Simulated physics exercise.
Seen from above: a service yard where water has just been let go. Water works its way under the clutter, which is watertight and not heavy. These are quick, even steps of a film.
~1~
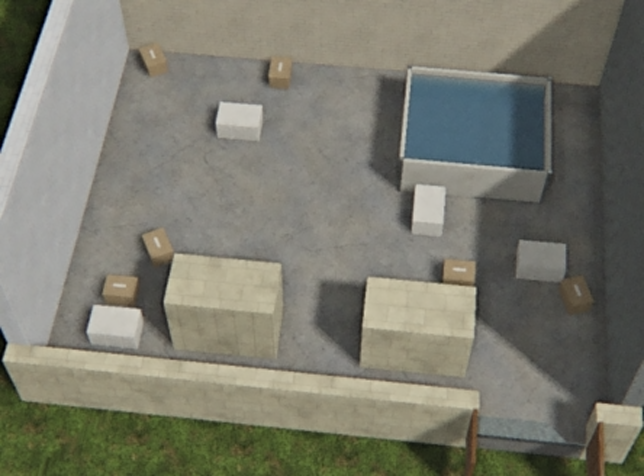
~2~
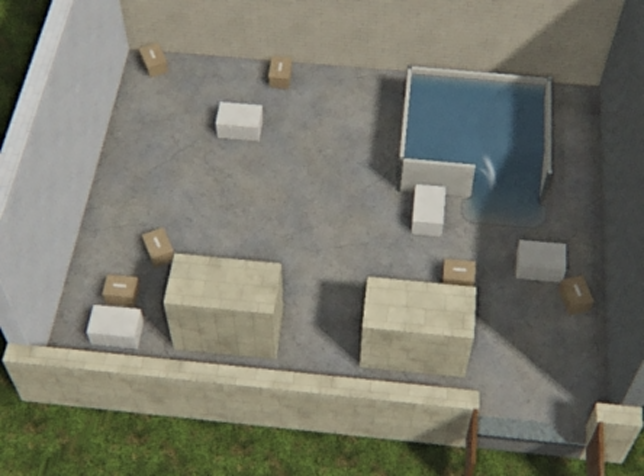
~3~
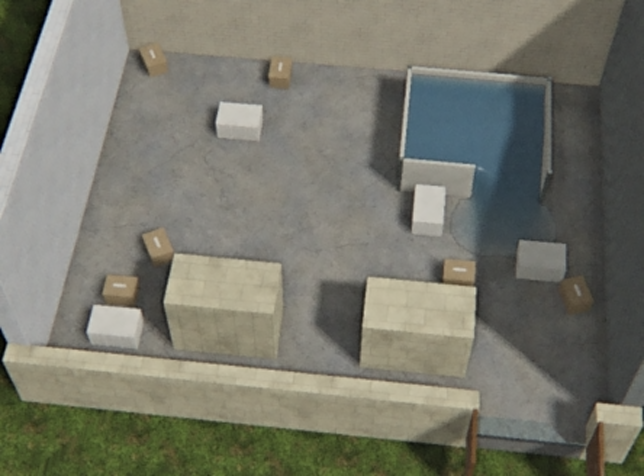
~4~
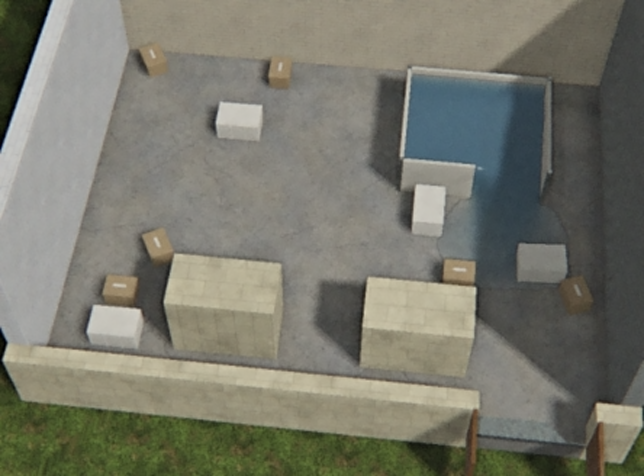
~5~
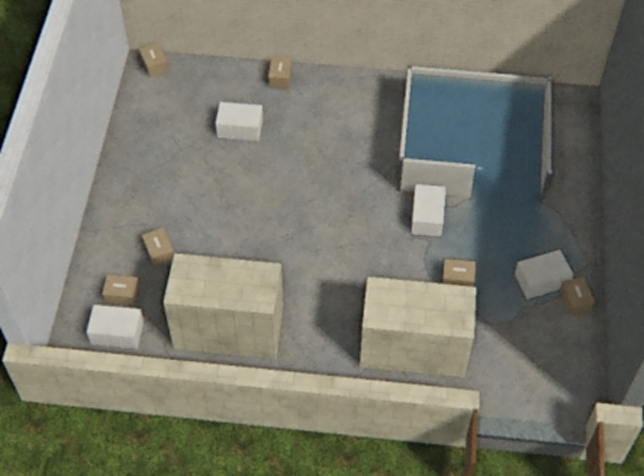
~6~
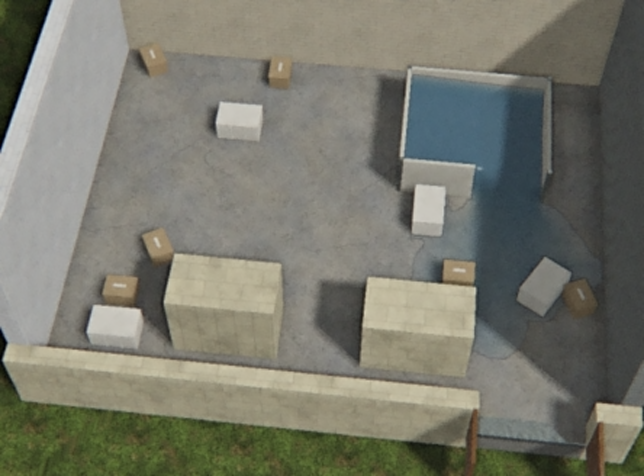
The footage shows a walled yard from above as part of a pool's front wall opens and water spreads across the concrete among scattered boxes, then a pale box at the right shifts slightly and turns beside a brown one.
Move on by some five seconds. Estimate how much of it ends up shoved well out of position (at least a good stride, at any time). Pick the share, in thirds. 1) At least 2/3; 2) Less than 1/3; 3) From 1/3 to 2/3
Less than 1/3 (2).
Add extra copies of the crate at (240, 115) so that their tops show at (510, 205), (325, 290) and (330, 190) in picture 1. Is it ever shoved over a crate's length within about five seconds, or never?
Here's how it goes: Sent far off, sent far off, and lastly never gets far.
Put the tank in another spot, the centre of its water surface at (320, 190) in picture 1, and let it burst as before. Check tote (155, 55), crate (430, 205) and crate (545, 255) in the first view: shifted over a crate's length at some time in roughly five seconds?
In that order: No, less than that, moved that far.
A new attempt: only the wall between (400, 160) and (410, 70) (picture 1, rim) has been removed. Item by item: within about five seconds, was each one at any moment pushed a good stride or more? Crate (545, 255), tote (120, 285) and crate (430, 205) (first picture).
Here's my take, in sequence: Fails to go that far, dislodged that far, and fails to go that far.
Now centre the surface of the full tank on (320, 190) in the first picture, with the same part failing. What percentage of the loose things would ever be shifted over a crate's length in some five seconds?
Around 30 in a hundred.
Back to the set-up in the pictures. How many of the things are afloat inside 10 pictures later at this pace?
I get 1.
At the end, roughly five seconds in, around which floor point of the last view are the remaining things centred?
Near (222, 198).
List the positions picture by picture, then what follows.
The first picture shows a crate at (543, 255) rests on the ground; a tote at (578, 291) rests on the ground; 0 of 10 have shifted.
The second picture shows a crate at (543, 255), on the bottom; a tote at (578, 291), on the bottom; 0 of 10 have shifted.
The third picture shows a crate at (543, 255) rests on the ground; a tote at (578, 291), on the bottom; 0 of 10 have shifted.
The fourth picture shows a crate at (543, 257), on the bottom, close to its start; a tote at (578, 291), on the bottom; 0 of 10 have shifted.
The fifth picture shows a crate at (546, 268), on the bottom, close to its start; a tote at (579, 292) rests on the ground; 1 of 10 have shifted.
The sixth picture shows a crate at (546, 280) rests on the ground, a stride from its start; a tote at (581, 294) rests on the ground, close to its start; 2 of 10 have shifted.
A moment on, 1 of 10 are well off their spots; 0 afloat.
Next, 3 of 10 are well off their spots; 1 afloat.
Later, 3 of 10 are well off their spots; 0 afloat.
In the end, 3 of 10 are well off their spots, and 3 have been at some point; 0 afloat.
